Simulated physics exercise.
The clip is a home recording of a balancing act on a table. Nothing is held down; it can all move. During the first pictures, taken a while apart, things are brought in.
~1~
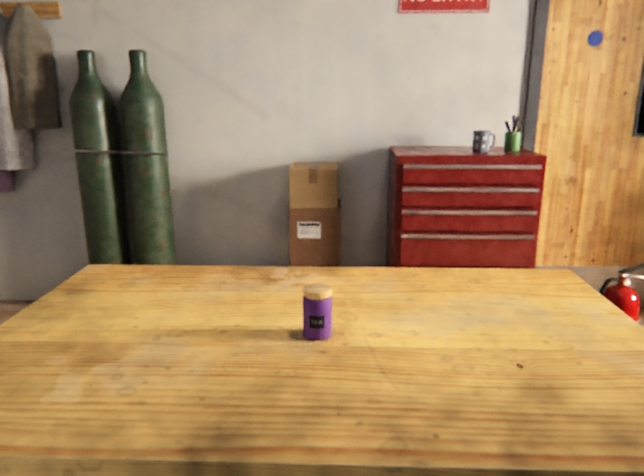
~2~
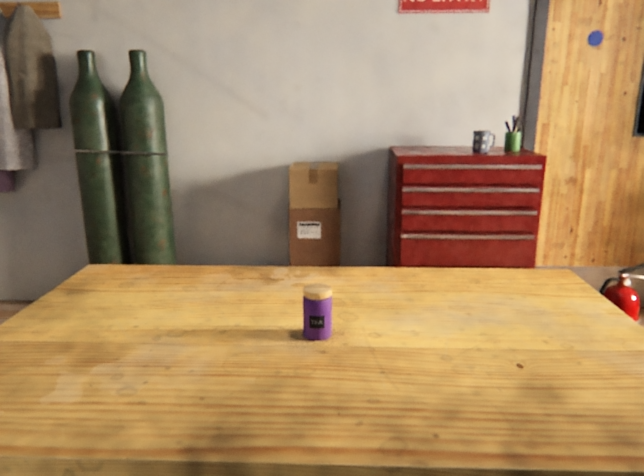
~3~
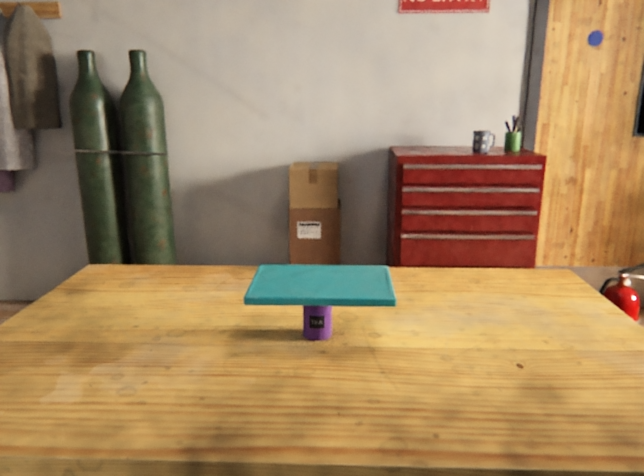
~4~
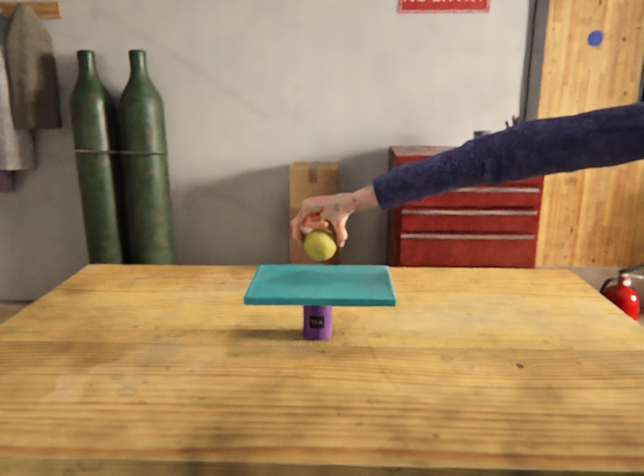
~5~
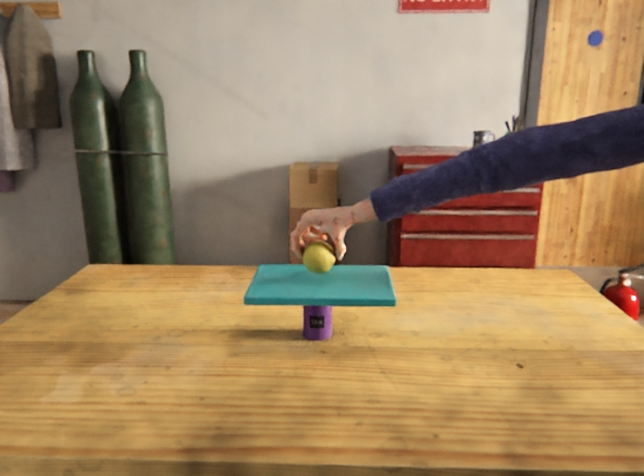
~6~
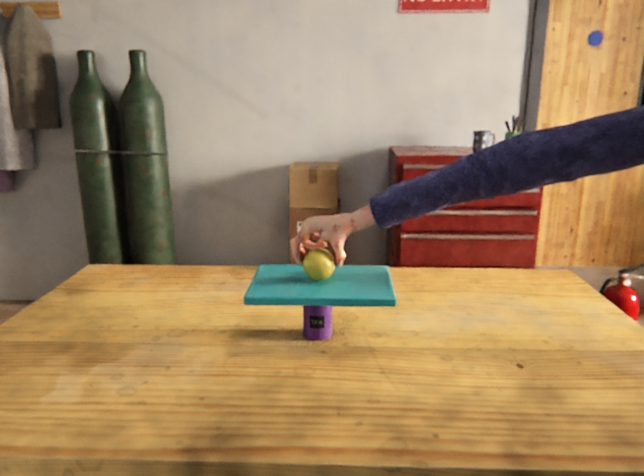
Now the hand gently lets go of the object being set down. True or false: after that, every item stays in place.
True.
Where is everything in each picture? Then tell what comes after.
The last thing is not in view yet; purple jar (317, 312), in the first frame.
The last thing is not in view yet; purple jar (317, 312), in the second frame.
The last thing is not in view yet; purple jar (317, 312), in the third frame.
Coming down; yellow lemon (320, 244); purple jar (317, 312), in the fourth frame.
Coming down; yellow lemon (319, 257); purple jar (317, 312), in the fifth frame.
In place under the hand; yellow lemon (319, 264); purple jar (317, 312), in the sixth frame.
Then, 0.20 s on from there, no change.
Then, 0.40 s on from there, yellow lemon resting near (319, 265).
In the end, all 3 unmoved. At the end, from the last picture's camera, yellow lemon near (319, 265). The stack holds.
